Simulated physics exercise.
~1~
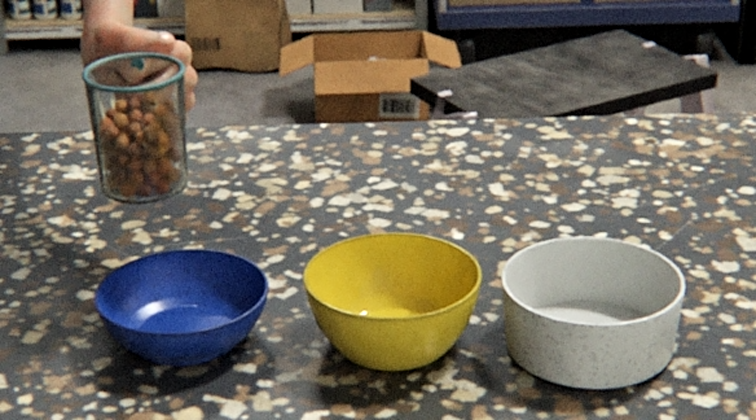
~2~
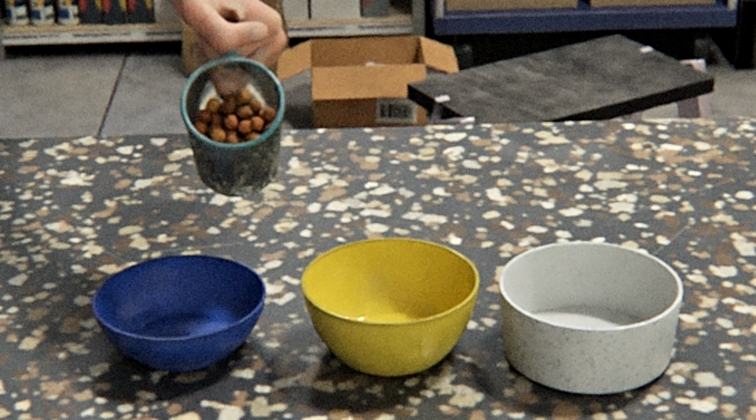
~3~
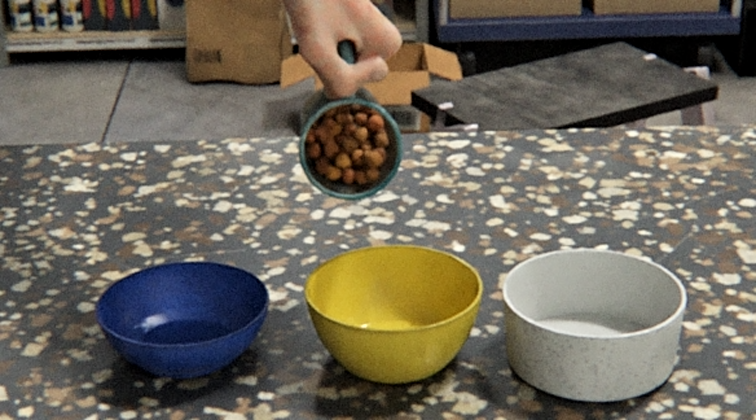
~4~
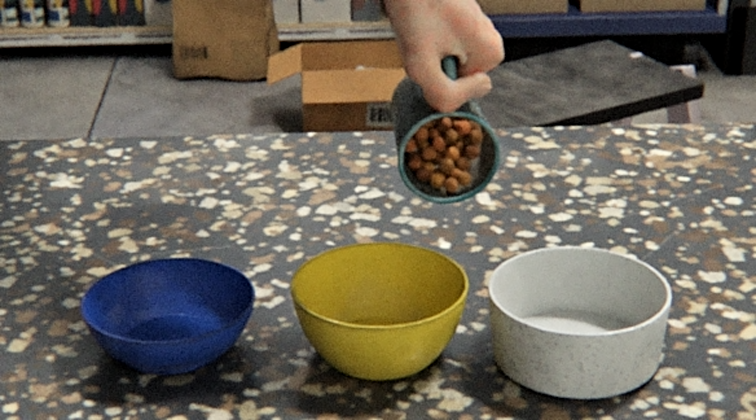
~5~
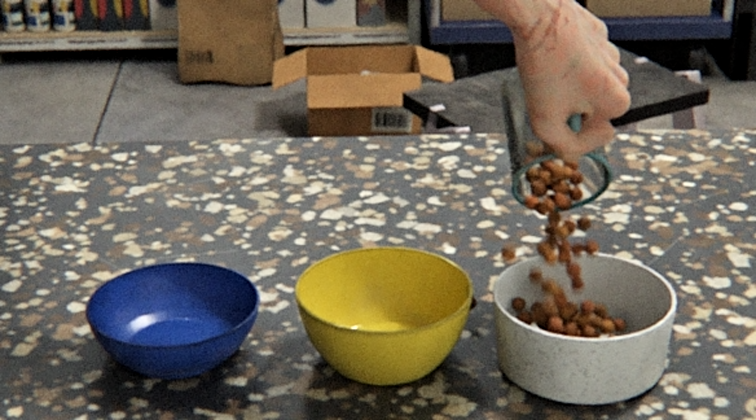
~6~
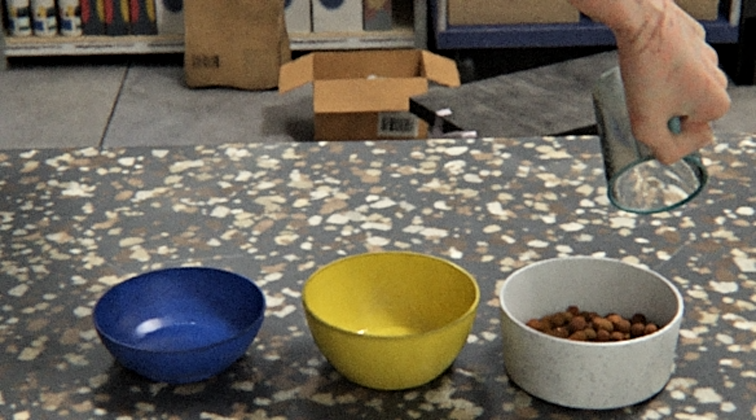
In the video, a hand carries a clear cup of brown cereal balls rightward above a blue bowl, a yellow bowl and a white dish, tipping it along the way, then pours the balls into the white dish, leaving both coloured bowls empty.
